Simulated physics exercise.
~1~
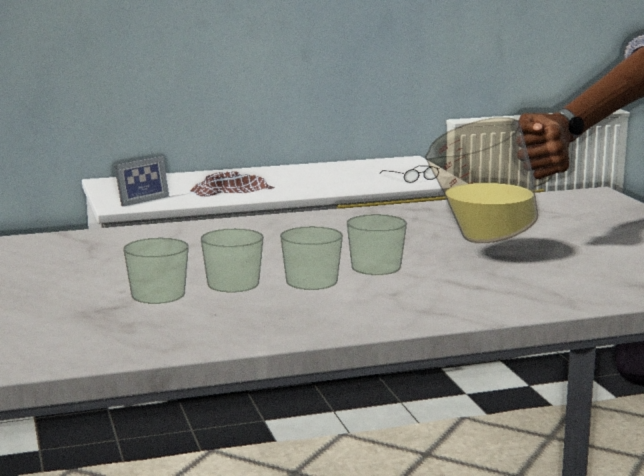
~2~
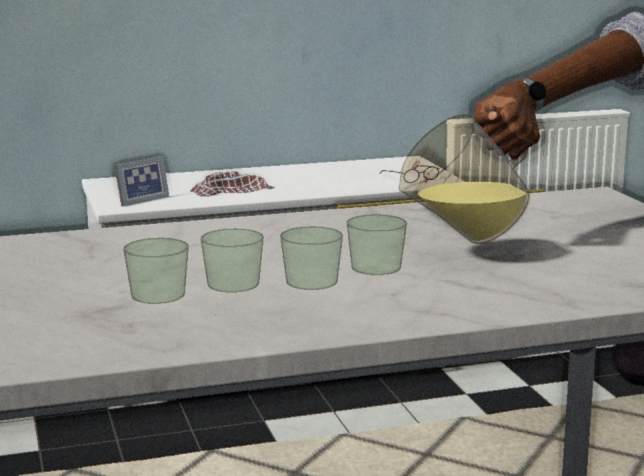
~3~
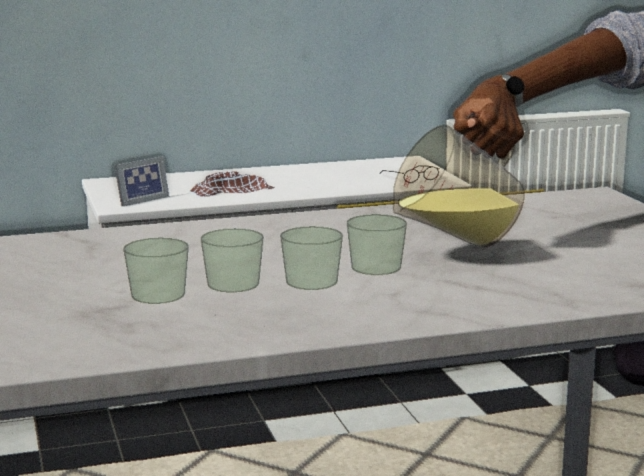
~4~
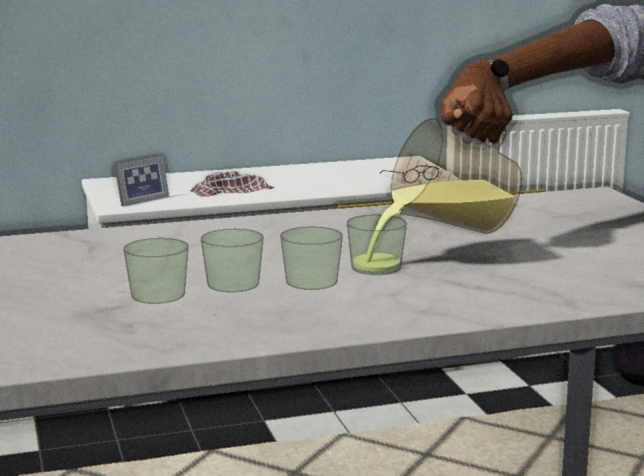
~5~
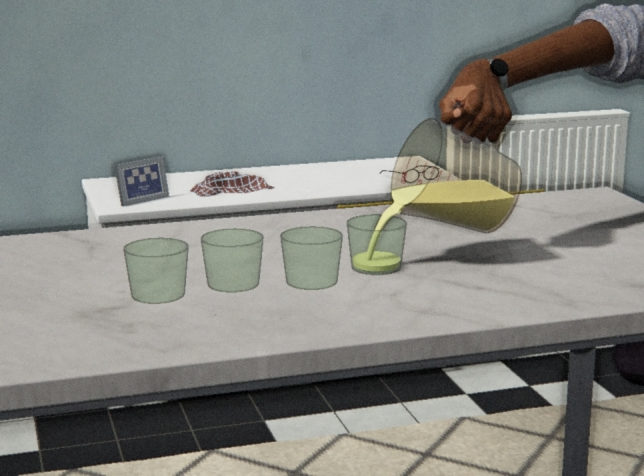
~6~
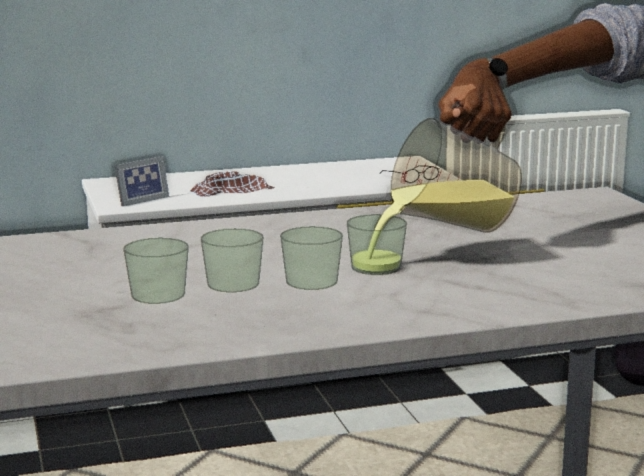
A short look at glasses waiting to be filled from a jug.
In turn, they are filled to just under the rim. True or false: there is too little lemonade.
True.
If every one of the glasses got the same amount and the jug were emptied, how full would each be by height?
Shared level: Approx. 50 per cent.
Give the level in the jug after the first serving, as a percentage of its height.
About 20 %.
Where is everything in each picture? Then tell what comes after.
The jug is picked up; jug (487, 180) about a third full; four glasses, the last at (157, 269), in the first picture.
The jug leans over the first small glass; jug (466, 181) tipped 45° with all of its load; the first is empty, in the second picture.
The jug leans over the first small glass; jug (459, 189) tipped 55° with all of its load; four glasses, the last at (157, 269), in the third picture.
The lemonade is flowing; jug (456, 179) tipped 65° with nearly all of its load; the first is nearly empty, in the fourth picture.
The lemonade is flowing; jug (456, 179) tipped 65° with nearly all of its load; four glasses, the last at (157, 269), in the fifth picture.
The lemonade is flowing; jug (456, 179) tipped 65° with nearly all of its load; the first is nearly empty, in the sixth picture.
Next, the first is about half full.
After that, the first is done and the jug has about half of its load.
Finally, the jug is empty with two filled and the next at none of a serving.
